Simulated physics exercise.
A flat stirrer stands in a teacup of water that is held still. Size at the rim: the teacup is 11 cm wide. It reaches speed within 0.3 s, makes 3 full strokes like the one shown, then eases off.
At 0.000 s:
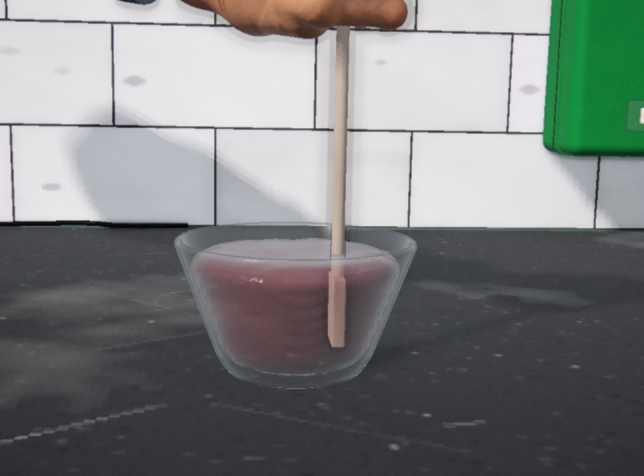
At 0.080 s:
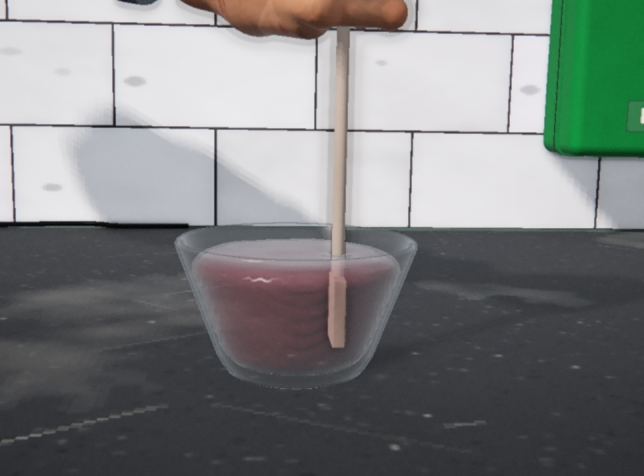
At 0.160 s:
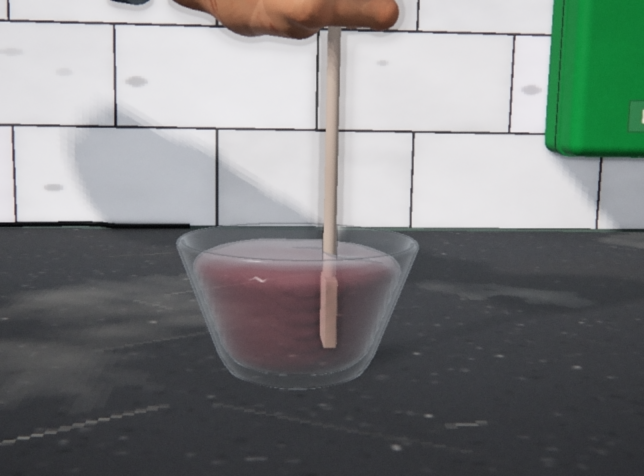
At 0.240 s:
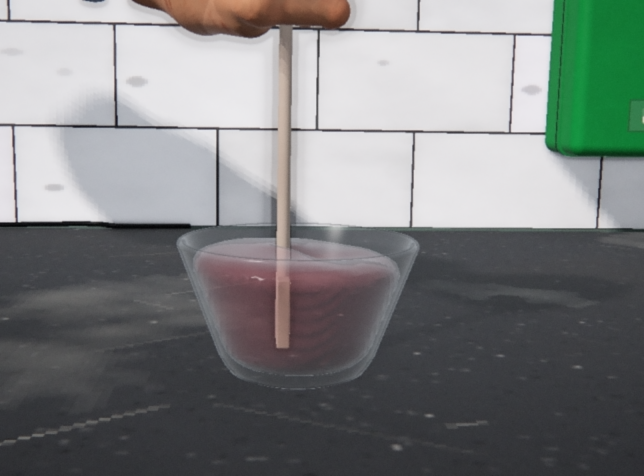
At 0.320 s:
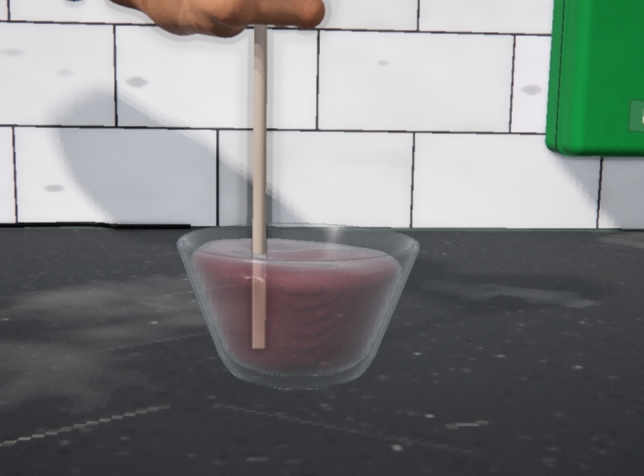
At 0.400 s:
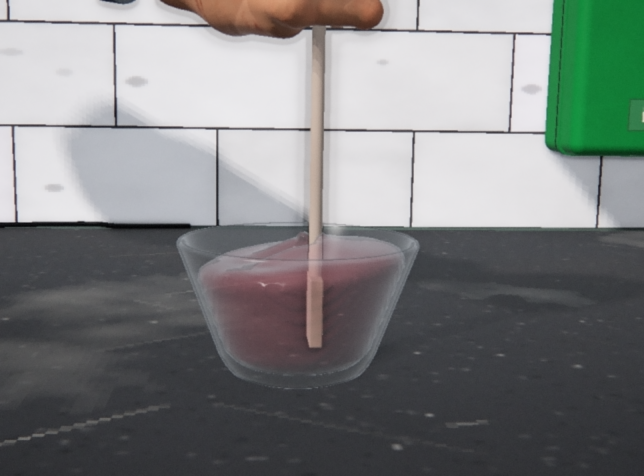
On a dark countertop before a white tiled wall, a hand holds a flat wooden stirrer upright near the right side of a clear cup of reddish liquid. The hand draws the stirrer left through the liquid, then moves it back right toward the middle as the surface tilts, higher on the right.
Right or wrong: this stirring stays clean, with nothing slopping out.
Wrong.
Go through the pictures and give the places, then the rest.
In the first frame, the stem is at (342, 83); surface from (189, 255) to (401, 258); the rim runs from (178, 244) to (412, 245).
In the second frame, the stem is at (342, 84); surface from (191, 257) to (401, 257).
In the third frame, the stem is at (333, 84); surface from (192, 257) to (402, 260).
In the fourth frame, the stem is at (285, 83); surface from (191, 252) to (401, 263).
In the fifth frame, the stem is at (260, 83); surface from (189, 251) to (402, 259).
In the sixth frame, the stem is at (318, 83); surface from (195, 268) to (406, 248).
By 0.61 s 0 ml is over the rim.
By 0.82 s 3 ml is over the rim.
By 1.03 s 5 ml is over the rim.
By 1.24 s 6 ml is over the rim.
At rest 6 ml is over the rim.
